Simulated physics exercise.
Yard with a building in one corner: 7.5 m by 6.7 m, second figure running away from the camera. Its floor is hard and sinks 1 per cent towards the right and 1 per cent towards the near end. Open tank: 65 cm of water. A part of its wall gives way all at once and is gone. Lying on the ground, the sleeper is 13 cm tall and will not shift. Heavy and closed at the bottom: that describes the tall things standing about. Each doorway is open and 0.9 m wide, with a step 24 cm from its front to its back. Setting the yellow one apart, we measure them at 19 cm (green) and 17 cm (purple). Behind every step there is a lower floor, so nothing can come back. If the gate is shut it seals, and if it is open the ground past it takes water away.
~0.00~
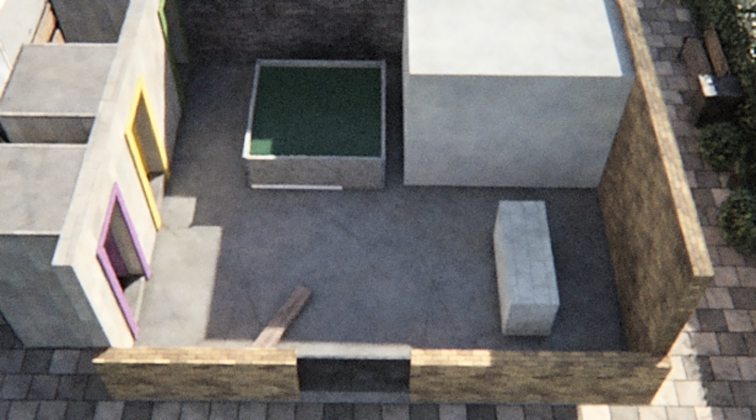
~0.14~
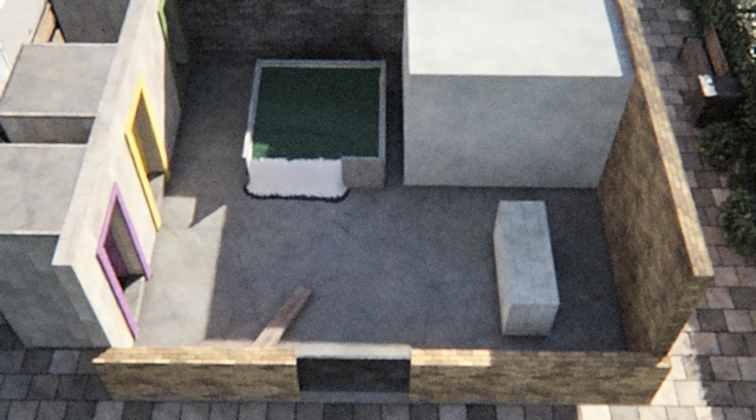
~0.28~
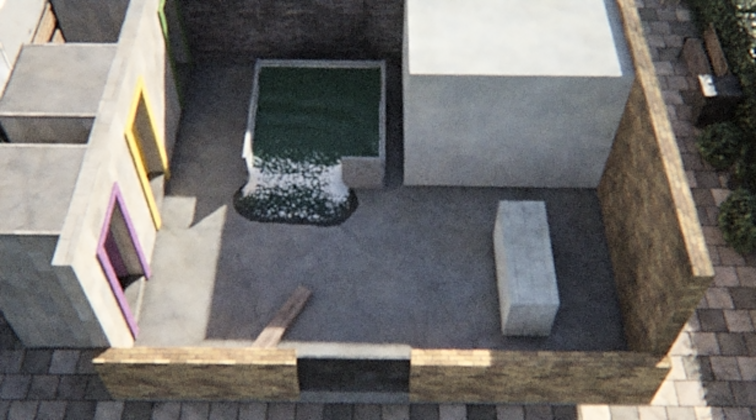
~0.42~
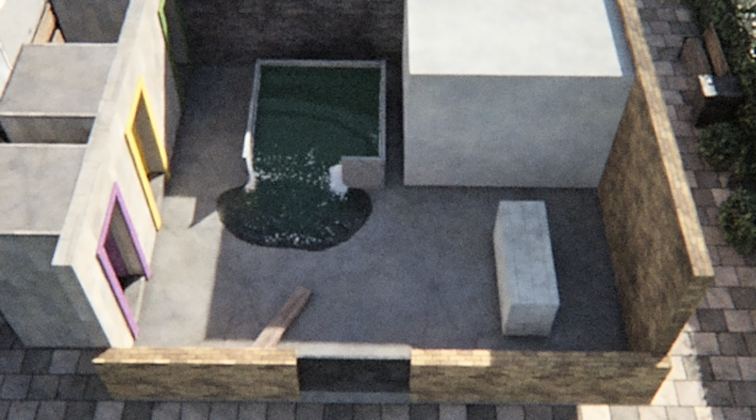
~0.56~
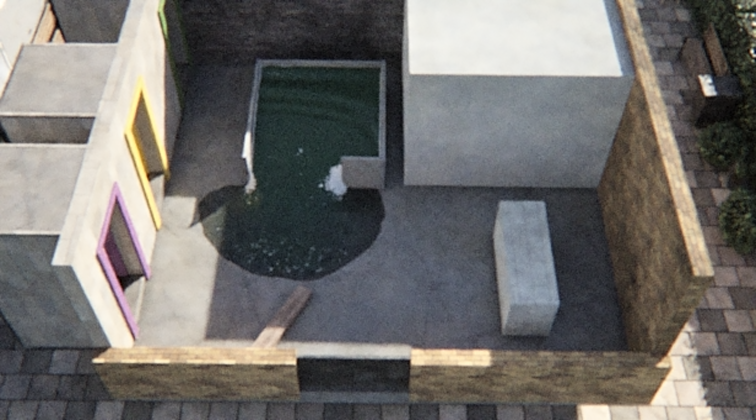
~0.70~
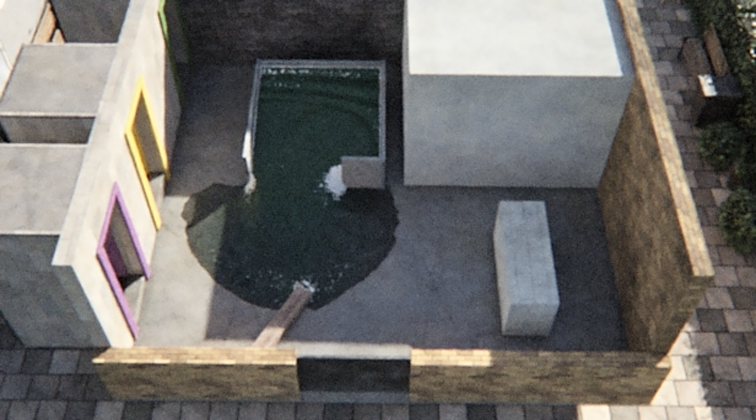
Dark green water sits in an open tank at the back of a walled grey yard, seen from high above by a still camera, until part of the tank's near wall vanishes and the water pours out in white froth. A large pale block stands right of the tank, a smaller one nearer, with yellow and purple doorways at left. The dark sheet spreads across the floor, widening towards the viewer until it reaches a brown plank.
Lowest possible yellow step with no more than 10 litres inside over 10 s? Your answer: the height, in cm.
I would say 7 cm.
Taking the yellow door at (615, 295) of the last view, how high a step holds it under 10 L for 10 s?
Around 10.5 cm would do it.
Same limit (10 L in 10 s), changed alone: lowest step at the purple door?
Purple: Roughly 27 cm.
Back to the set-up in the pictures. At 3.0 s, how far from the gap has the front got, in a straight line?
About 6.2 m.
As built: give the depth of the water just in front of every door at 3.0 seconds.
Green door 0 cm, purple door 31 cm, yellow door 3 cm.
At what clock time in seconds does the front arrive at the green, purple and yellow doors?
It gets to green at 5.5 s, to purple at 1.4 s, and to yellow at 1.4 s.
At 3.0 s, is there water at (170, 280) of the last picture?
It is wet.
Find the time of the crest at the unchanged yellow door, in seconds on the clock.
Around 6.0 s.
After 1.4 s water covers 40 % of the floor, deepest (37 cm) near (226, 375); 1 cm at the yellow door, 0 litres in over its 25 cm step.
After 3.0 s water covers 50 % of the floor, deepest (42 cm) near (226, 375); 3 cm at the yellow door, 0 litres in over its 25 cm step.
After 10.0 s water covers 100 % of the floor, deepest (17 cm) near (592, 191); 5 cm at the yellow door, 0 litres in over its 25 cm step.
At the yellow door as built, the water arrived by 1.4 s and peaked near 11 cm at 6.0 s.
With a step of 6.5 cm, 14 litres would have come in within the 10 s; with 9 cm, 2 litres. So under 10 litres takes about 7 cm.
